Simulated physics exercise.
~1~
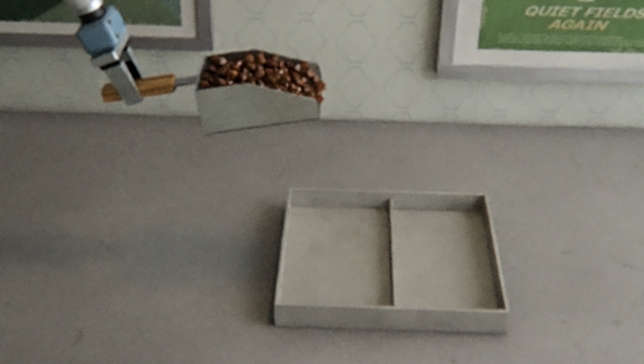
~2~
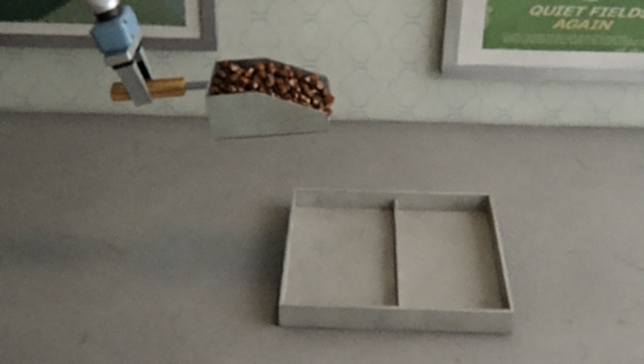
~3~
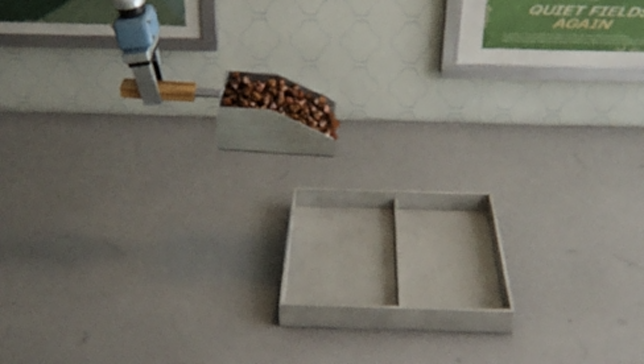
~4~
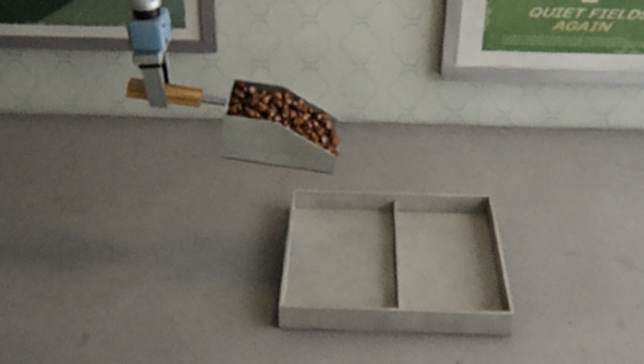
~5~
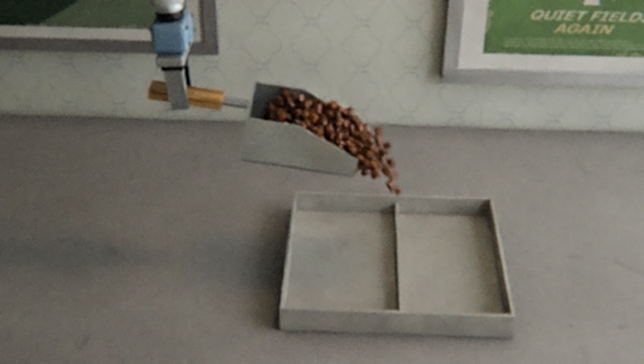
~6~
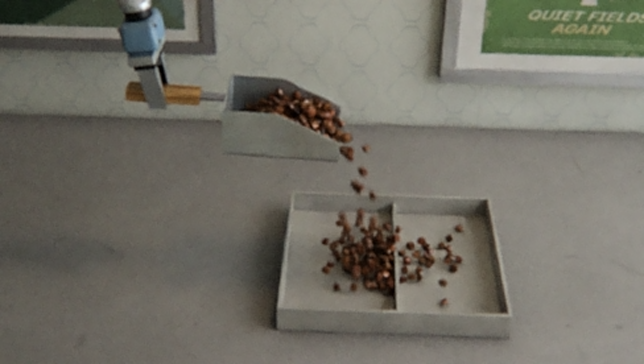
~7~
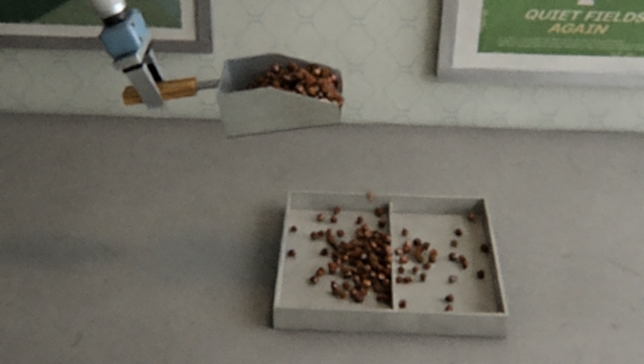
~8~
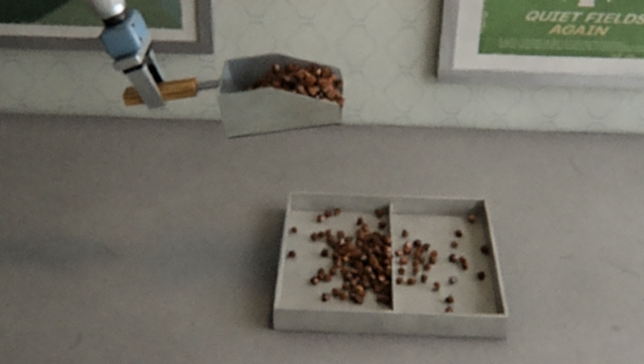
A robotic arm tips a scoop, spills some brown pellets into a divided tray, and levels off.
